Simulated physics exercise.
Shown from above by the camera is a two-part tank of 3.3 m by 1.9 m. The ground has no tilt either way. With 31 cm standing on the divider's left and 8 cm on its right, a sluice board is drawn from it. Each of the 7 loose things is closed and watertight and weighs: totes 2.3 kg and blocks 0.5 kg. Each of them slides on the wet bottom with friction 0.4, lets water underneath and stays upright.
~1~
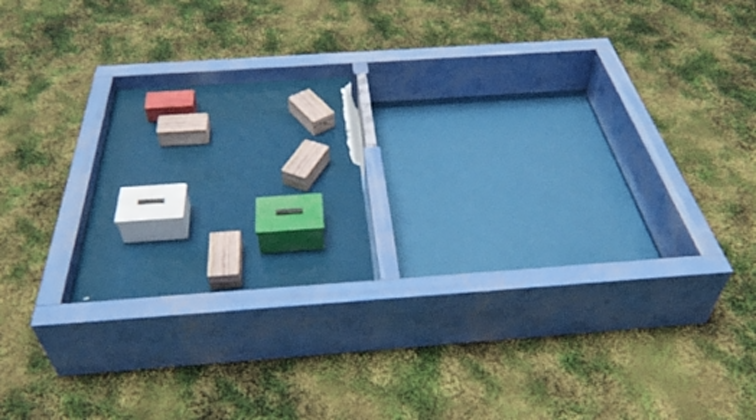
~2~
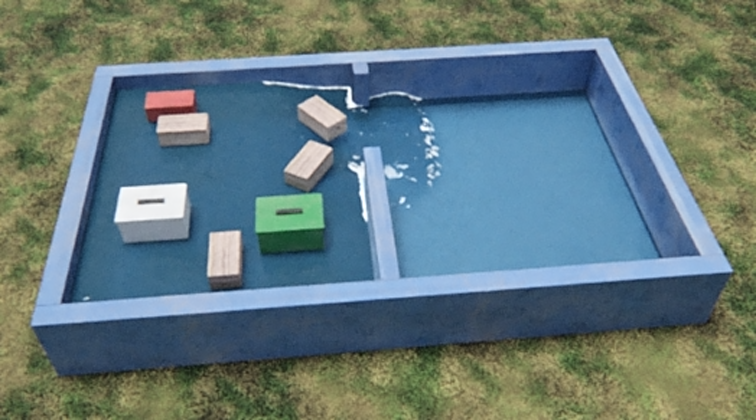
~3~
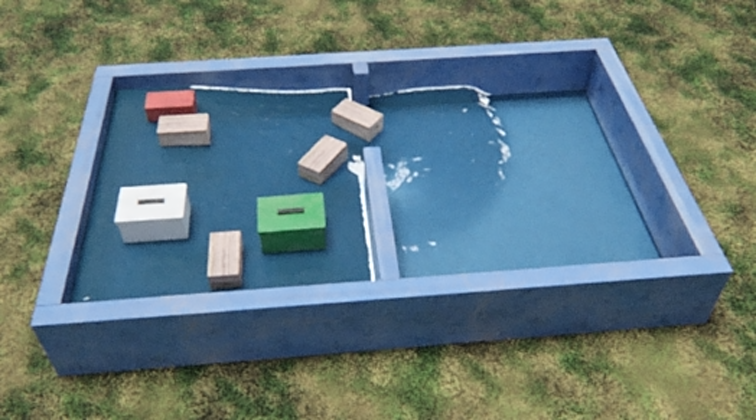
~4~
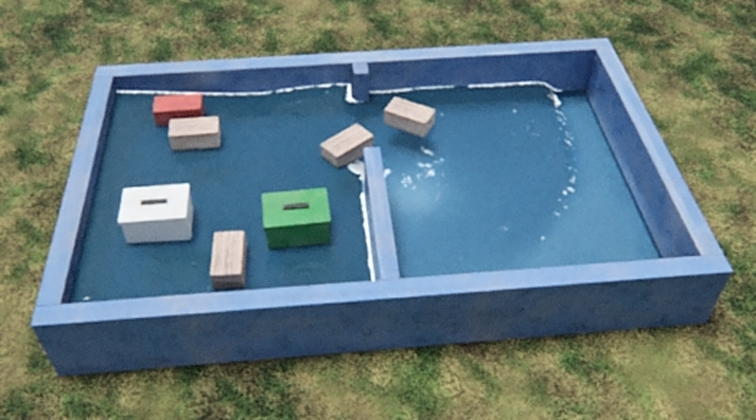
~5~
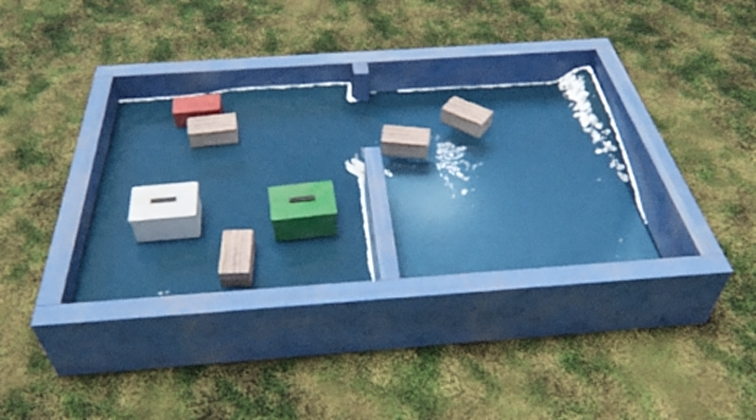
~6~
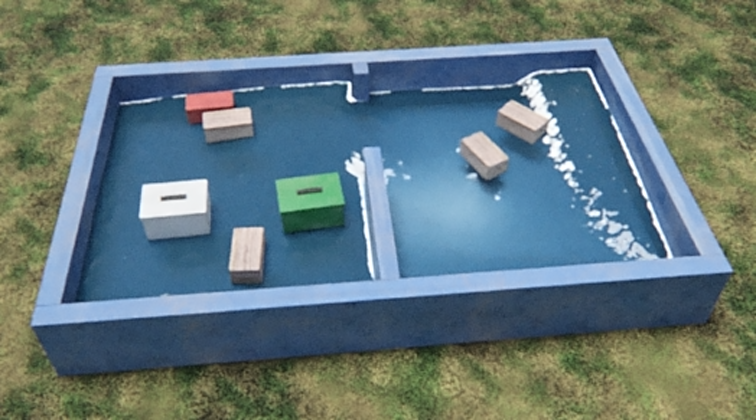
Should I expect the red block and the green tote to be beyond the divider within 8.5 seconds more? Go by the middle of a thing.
Red block remains behind; green tote remains behind.
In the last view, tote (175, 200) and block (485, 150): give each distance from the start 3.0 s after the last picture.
They sit 30 cm and 150 cm away, in the order given.
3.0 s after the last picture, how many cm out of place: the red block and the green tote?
Roughly 50 and 80 cm by then.
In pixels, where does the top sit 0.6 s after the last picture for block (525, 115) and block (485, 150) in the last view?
Approx. (578, 132); approx. (552, 209).
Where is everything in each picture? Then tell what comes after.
The red block at (170, 99) floats; the green tote at (289, 213) floats; 31 cm deep round most things; 0 of 7 have shifted, in the first frame.
The red block at (170, 99) floats; the green tote at (289, 213) floats; about 1180 L in view; 1 of 7 have shifted, in the second frame.
The red block at (170, 99), afloat; the green tote at (291, 212), afloat; 31 cm deep round most things; 2 of 7 have shifted, in the third frame.
The red block at (177, 103) floats, 4 cm from its start; the green tote at (296, 207) floats, 7 cm from its start; 28 cm deep round most things; 4 of 7 have shifted, in the fourth frame.
The red block at (196, 103) floats, 16 cm from its start; the green tote at (302, 200), afloat, 15 cm from its start; about 1180 L in view; 7 of 7 have shifted, in the fifth frame.
The red block at (209, 100) floats, 24 cm from its start; the green tote at (310, 192) floats, 23 cm from its start; about 1180 L in view; 7 of 7 have shifted, in the sixth frame.
Then, 0.6 s after the last picture the red block is near (220, 99), 0.3 m from its start, afloat; the green tote is near (320, 172), 0.4 m from its start, afloat; 2 of 7 are over the mark; 7 afloat.
Then, 3.0 s after the last picture the red block is near (254, 97), 0.5 m from its start, afloat; the green tote is near (313, 132), 0.8 m from its start, afloat; 2 of 7 are over the mark; 7 afloat.
Then, 5.5 s after the last picture the red block is near (220, 99), 0.3 m from its start, afloat; the green tote is near (275, 160), 0.6 m from its start, afloat; 2 of 7 are over the mark; 7 afloat.
Then, 8.5 s after the last picture the red block is near (256, 92), 0.6 m from its start, afloat; the green tote is near (263, 157), 0.6 m from its start, afloat; 2 of 7 are over the mark; 7 afloat.
